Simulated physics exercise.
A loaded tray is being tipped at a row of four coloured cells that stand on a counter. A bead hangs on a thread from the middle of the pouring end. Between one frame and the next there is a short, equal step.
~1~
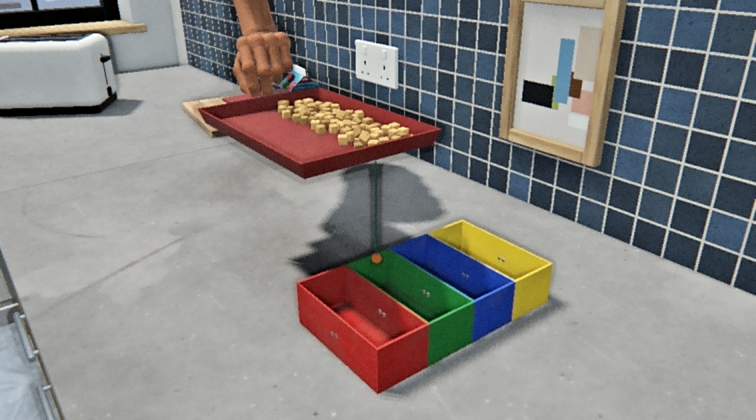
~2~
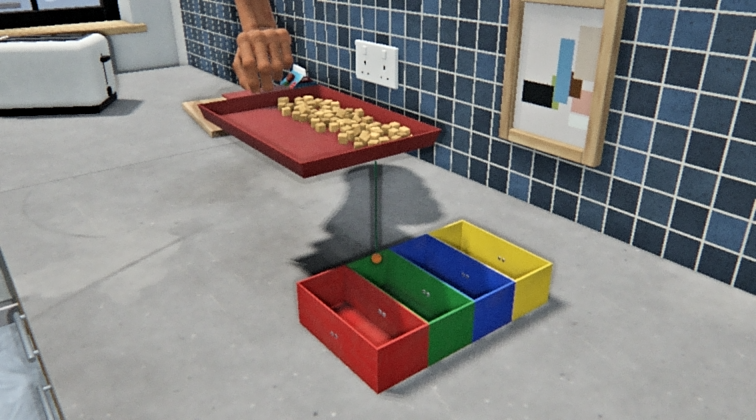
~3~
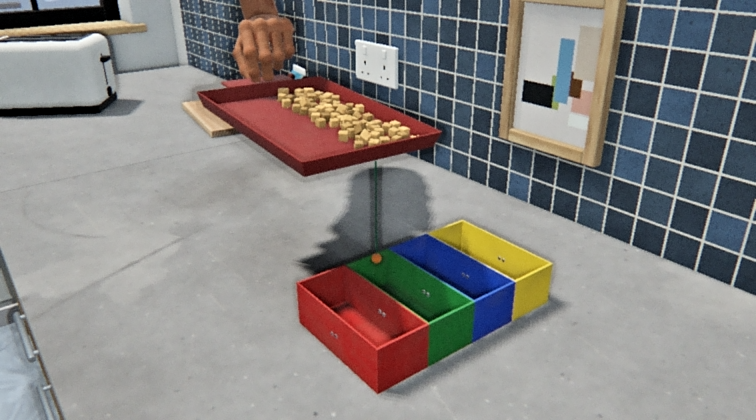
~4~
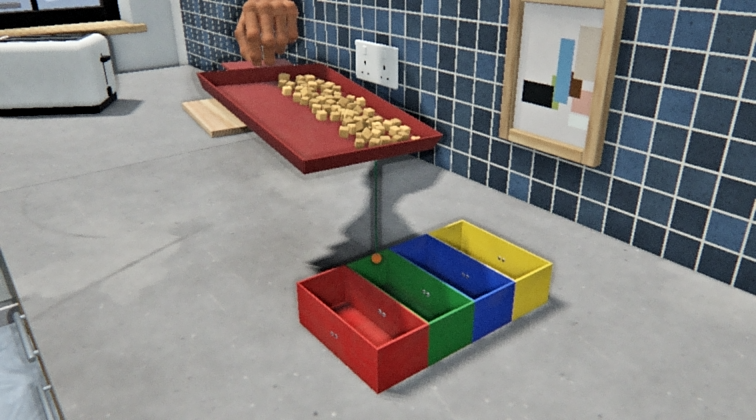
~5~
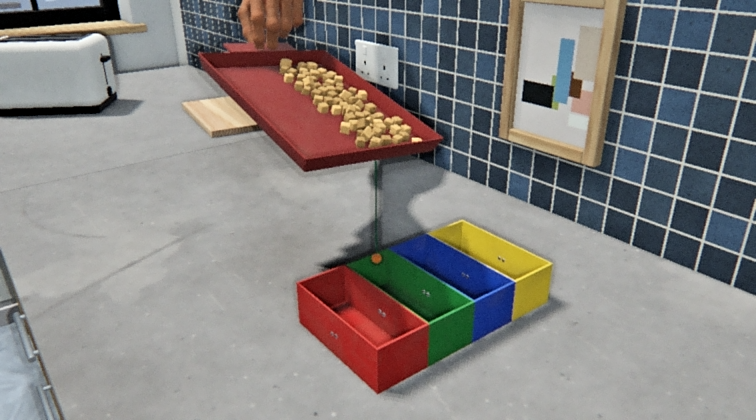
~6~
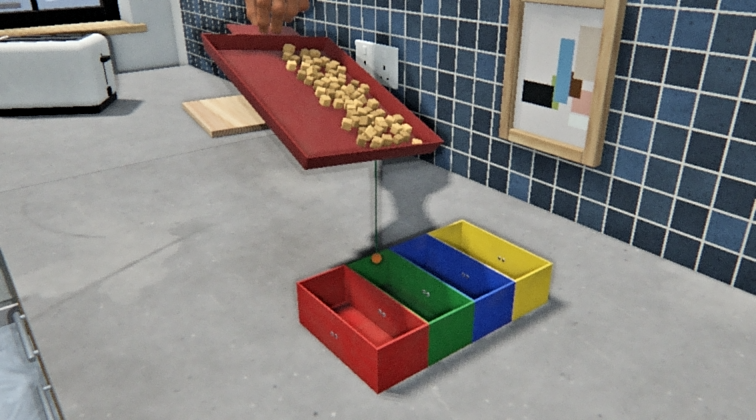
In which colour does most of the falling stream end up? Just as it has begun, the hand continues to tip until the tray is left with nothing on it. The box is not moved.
Most of the stream ends up in the blue cell.
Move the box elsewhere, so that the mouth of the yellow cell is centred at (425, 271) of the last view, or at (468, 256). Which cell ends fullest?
The first position gives yellow, and the second gives the cell in yellow.
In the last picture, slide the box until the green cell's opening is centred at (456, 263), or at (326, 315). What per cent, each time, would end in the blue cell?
10, then 0 %.
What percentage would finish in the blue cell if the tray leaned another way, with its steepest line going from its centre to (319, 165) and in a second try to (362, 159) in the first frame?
Roughly 0 percent first and 20 percent second.
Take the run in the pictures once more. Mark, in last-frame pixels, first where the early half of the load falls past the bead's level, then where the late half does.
First close to (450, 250), next close to (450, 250).
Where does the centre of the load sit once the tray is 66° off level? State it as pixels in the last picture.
I'd mark the middle close to (406, 120).
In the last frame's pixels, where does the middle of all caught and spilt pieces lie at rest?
Last view, resting centre - approx. (458, 300).
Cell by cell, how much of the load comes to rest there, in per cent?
The red cell gets about 0, the green cell about 20, the blue cell about 70 and the yellow cell about 10.
Soon after the last picture, tray tipped steeply; nearly all on the tray; a small part falling or outside the box.
A little later, tray tipped past a quarter turn; most on the tray; a small part in the blue cell; a small part in the green cell; a small part in the yellow cell; a small part falling or outside the box.
Later still, tray tipped past a quarter turn; about two thirds in the blue cell; a small part in the green cell; a small part in the yellow cell; a stray few falling or outside the box.
At rest, tray tipped past a quarter turn; about two thirds in the blue cell; a small part in the green cell; a small part in the yellow cell; none in the red cell; a stray few outside the box.
